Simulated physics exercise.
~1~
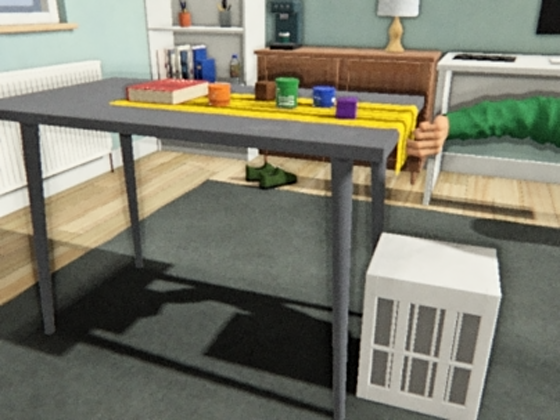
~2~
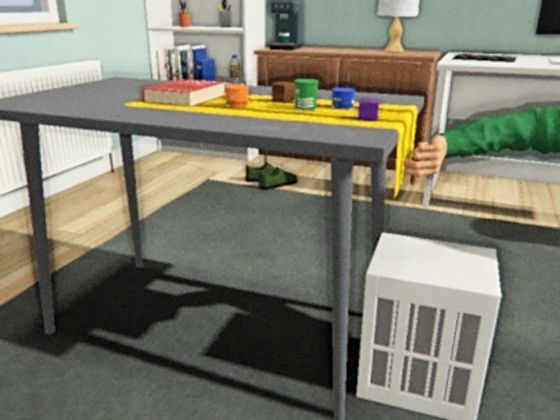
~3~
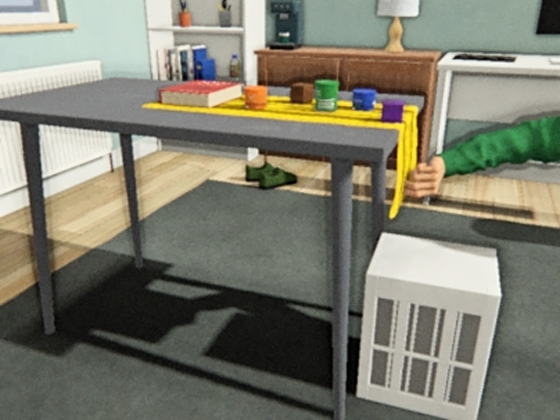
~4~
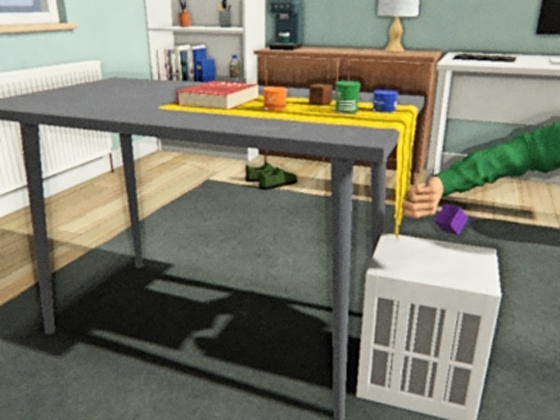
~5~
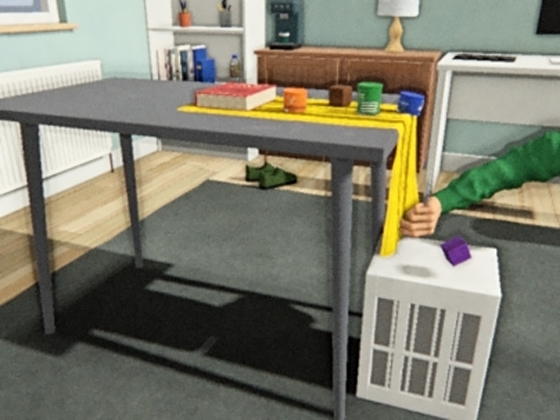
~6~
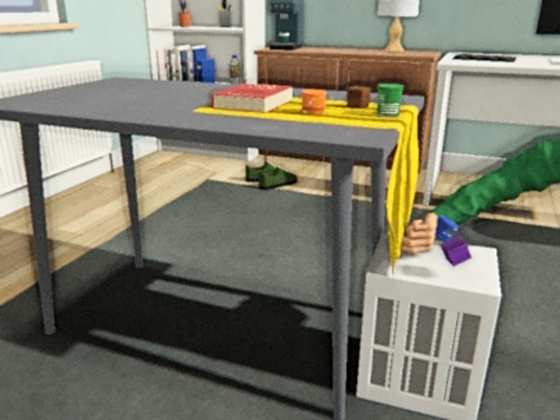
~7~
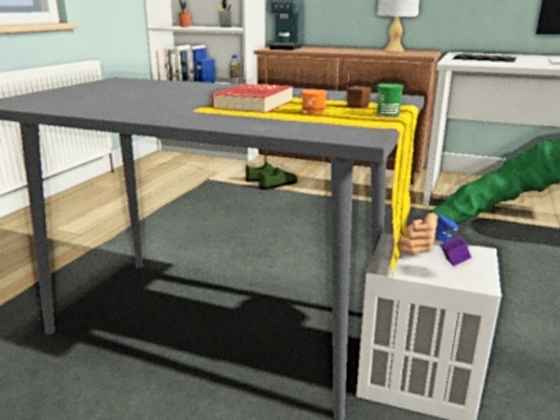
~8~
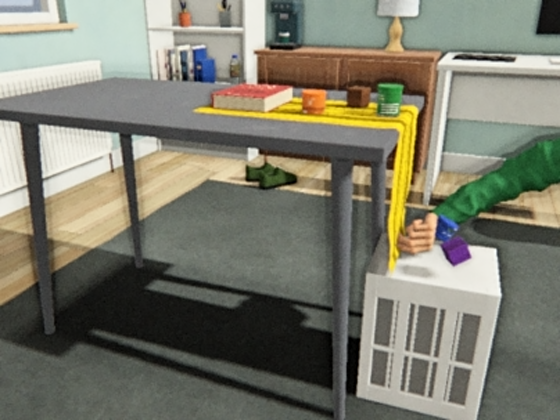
Green-sleeved hand pulling a yellow cloth off a table's right end, purple cube then blue pot dropping onto a white crate.
